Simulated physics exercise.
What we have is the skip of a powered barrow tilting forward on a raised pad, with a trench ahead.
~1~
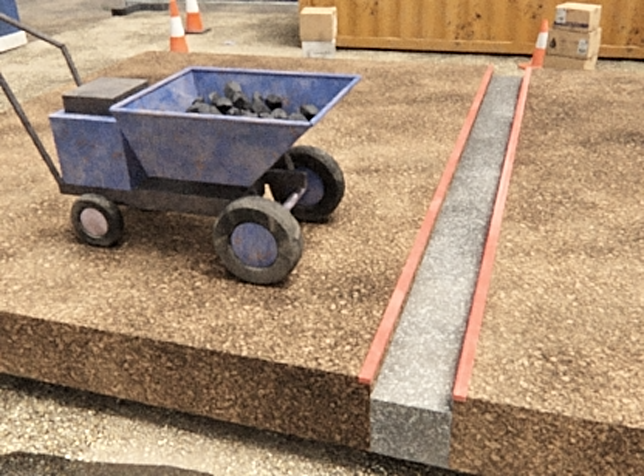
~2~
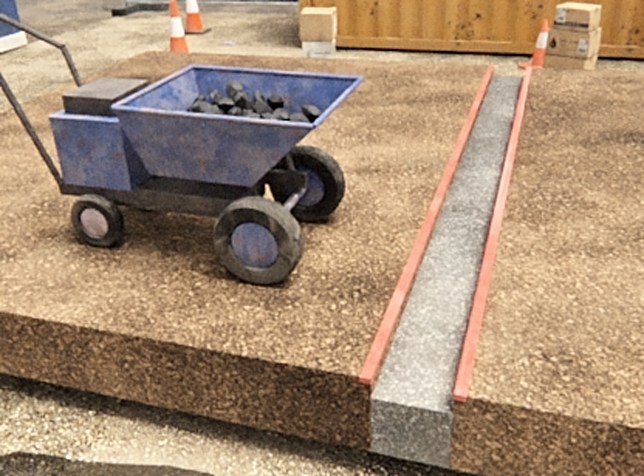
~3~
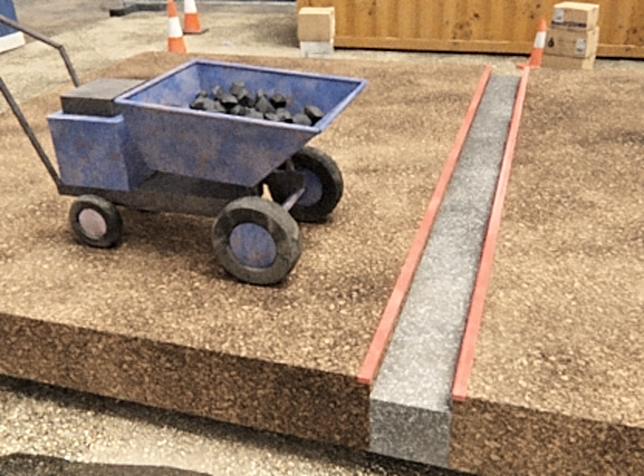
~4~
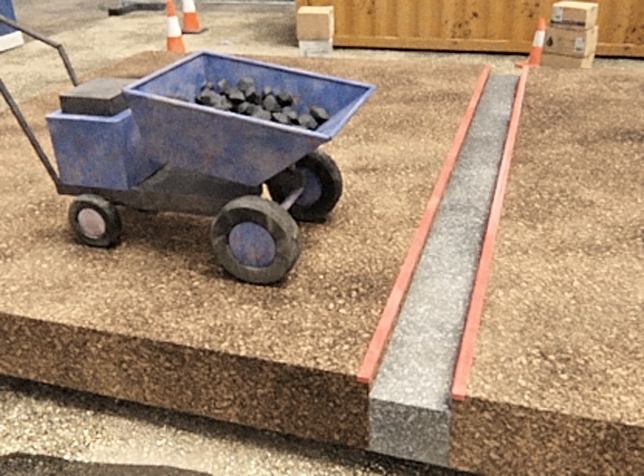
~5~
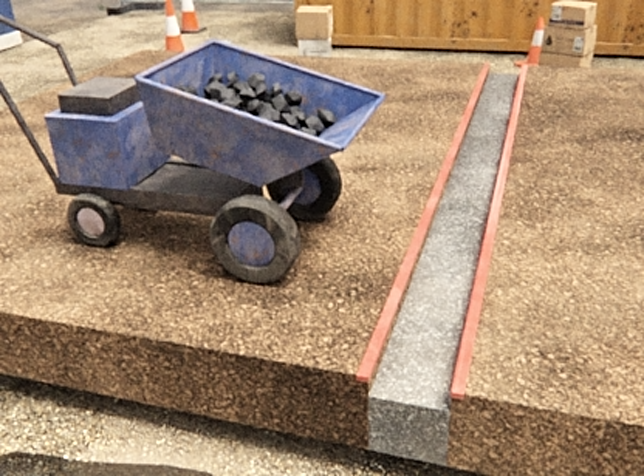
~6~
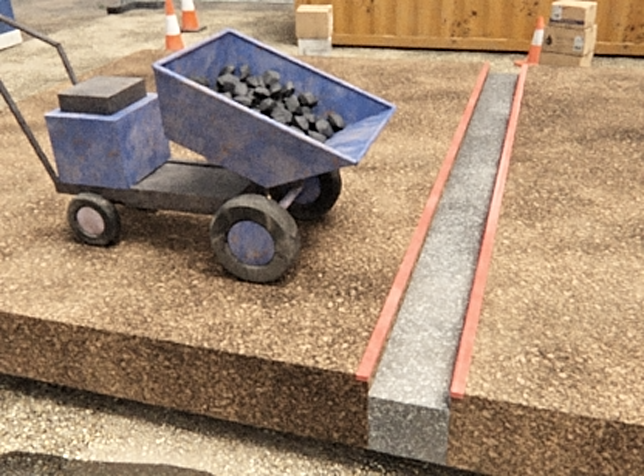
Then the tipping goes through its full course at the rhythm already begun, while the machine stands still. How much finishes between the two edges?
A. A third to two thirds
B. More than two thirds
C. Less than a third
Answer: A.
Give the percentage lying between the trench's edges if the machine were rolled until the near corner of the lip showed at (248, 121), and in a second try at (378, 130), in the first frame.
From the first spot you get 30 percent, and from the second 10 percent.
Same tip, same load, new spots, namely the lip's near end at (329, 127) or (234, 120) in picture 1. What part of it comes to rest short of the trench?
Roughly 0 per cent, then roughly 30 per cent.
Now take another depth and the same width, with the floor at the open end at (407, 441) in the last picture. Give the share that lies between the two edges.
It would be close to 90 percent.
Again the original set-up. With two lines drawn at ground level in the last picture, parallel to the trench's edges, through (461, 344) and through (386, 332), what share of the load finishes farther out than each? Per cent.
Estimate: 10 %, then 60 %.
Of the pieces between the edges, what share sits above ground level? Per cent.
My estimate would be close to 35 per cent.
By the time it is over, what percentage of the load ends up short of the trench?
That share comes out near 0 in a hundred.
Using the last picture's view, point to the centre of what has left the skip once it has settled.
I'd mark it at roughly (447, 266).
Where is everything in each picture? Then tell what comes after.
The first frame shows lip of the skip at (311, 125), level; top of the load at (232, 116), lumps of coal; first edge of the trench at (383, 332); far edge at (470, 346), the trench under half as wide as the skip, and shallow for its width.
The second frame shows lip of the skip at (313, 127), tipped barely; top of the load at (234, 115).
The third frame shows lip of the skip at (319, 132), tipped barely; top of the load at (229, 103).
The fourth frame shows lip of the skip at (329, 139), tipped a little; top of the load at (227, 114).
The fifth frame shows lip of the skip at (341, 149), tipped clearly; top of the load at (220, 92).
The sixth frame shows lip of the skip at (355, 163), tipped clearly; top of the load at (225, 101); first edge of the trench at (380, 330); far edge at (467, 344).
Soon after the last picture, skip tipped steeply; all in the skip.
A little later, skip tipped right over; about two thirds in the skip; about a third in or heaped over the trench.
Later still, skip tipped right over; about a third in the skip; about two thirds in or heaped over the trench; a small part beyond it.
At rest, skip tipped right over; about a third in the skip; about two thirds in or heaped over the trench; a small part beyond it.
